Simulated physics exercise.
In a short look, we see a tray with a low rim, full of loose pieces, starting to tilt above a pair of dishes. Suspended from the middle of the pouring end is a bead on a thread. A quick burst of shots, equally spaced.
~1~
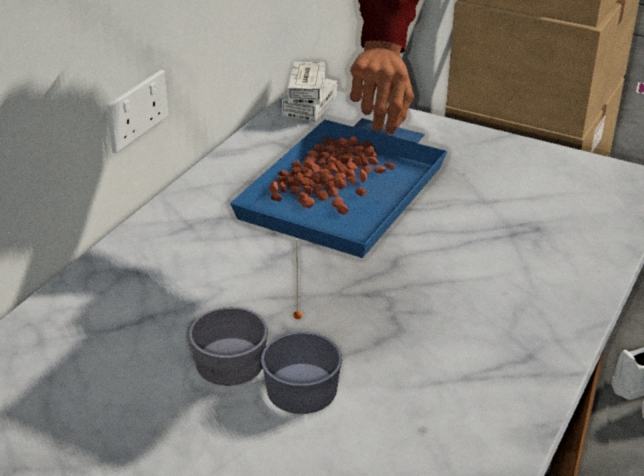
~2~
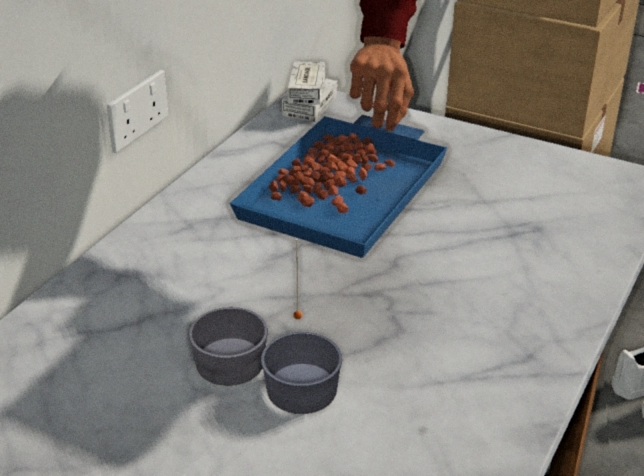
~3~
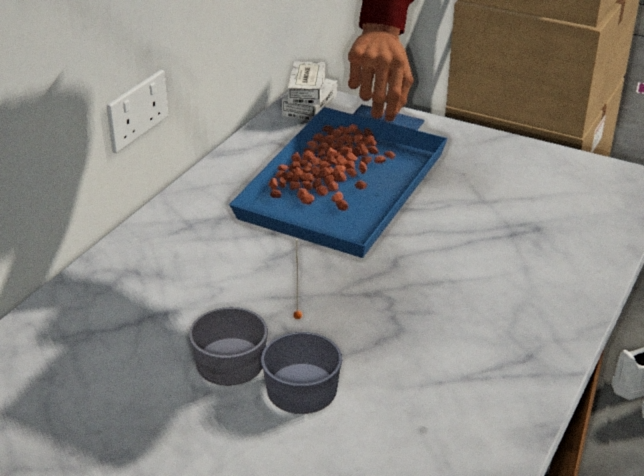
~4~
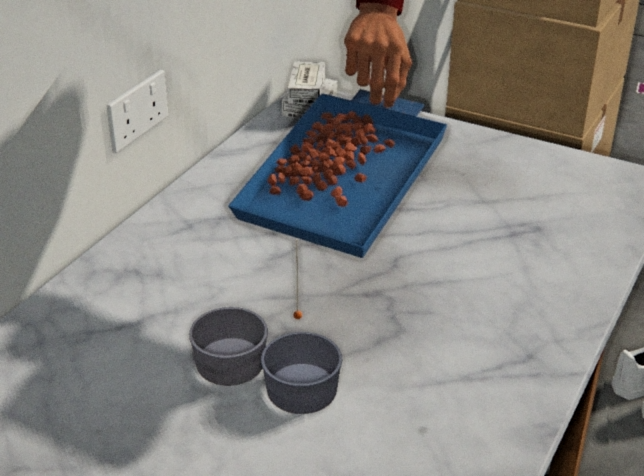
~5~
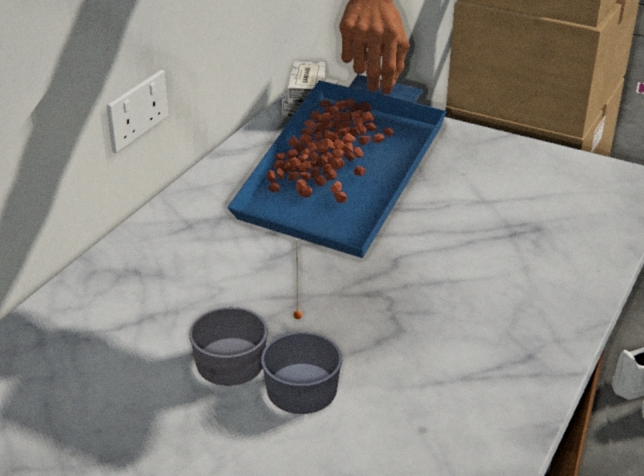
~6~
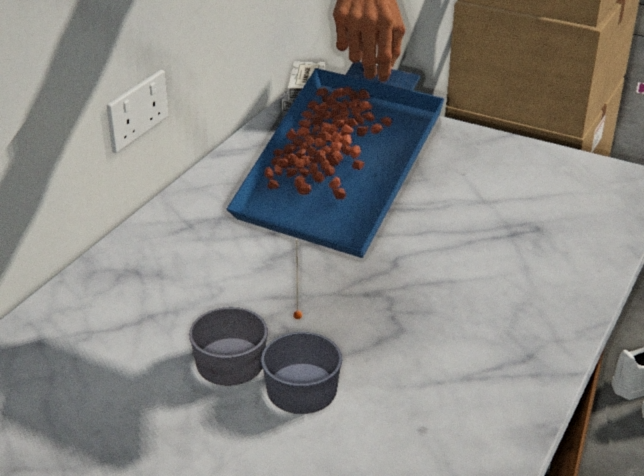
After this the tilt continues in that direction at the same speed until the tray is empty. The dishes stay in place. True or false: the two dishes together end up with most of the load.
True.
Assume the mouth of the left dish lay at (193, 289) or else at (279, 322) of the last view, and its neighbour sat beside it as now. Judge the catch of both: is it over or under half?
First shift, a minority share; second shift, a minority share.
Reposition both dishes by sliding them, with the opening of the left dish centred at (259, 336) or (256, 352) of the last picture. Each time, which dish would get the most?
First try: The left-side dish; second try: The left-side dish.
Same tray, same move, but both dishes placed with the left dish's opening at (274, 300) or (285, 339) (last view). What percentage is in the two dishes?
Around 0 % followed by around 40 %.
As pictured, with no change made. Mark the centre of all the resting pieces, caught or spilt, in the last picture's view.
Roughly at pixel (248, 371).
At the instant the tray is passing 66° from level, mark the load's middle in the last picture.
The middle of the pieces lands at roughly (274, 217).
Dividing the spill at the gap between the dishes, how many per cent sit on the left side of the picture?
About 60 percent.
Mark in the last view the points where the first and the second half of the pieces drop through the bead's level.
The leading part at (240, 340), the rest of it at (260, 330).
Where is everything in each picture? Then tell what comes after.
Corners of the pouring end at (237, 202) and (363, 240), level; middle of the load at (327, 169), bits of crushed brick; left dish at (209, 366); right dish at (283, 394); bead on its thread at (298, 315), in the first picture.
Corners of the pouring end at (237, 202) and (363, 241), level; middle of the load at (327, 167), in the second picture.
Corners of the pouring end at (236, 203) and (362, 241), tipped barely, level across its low end; middle of the load at (327, 161), in the third picture.
Corners of the pouring end at (235, 204) and (361, 243), tipped a little, level across its low end; middle of the load at (326, 152), in the fourth picture.
Corners of the pouring end at (234, 206) and (360, 244), tipped clearly, level across its low end; middle of the load at (324, 144), in the fifth picture.
Corners of the pouring end at (233, 207) and (359, 246), tipped clearly, level across its low end; middle of the load at (322, 136); left dish at (209, 366); right dish at (283, 394), in the sixth picture.
Soon after the last picture, tray tipped steeply; nearly all on the tray; a small part in the air.
A little later, tray tipped past a quarter turn; about a third on the tray; a small part in the right dish; about a quarter in the left dish; a small part outside both; a small part in the air.
Later still, tray tipped past a quarter turn; about a third in the right dish; about half in the left dish; about a quarter outside both; a stray few in the air.
At rest, tray tipped past a quarter turn; about a third in the right dish; about half in the left dish; about a quarter outside both; a stray few in the air.
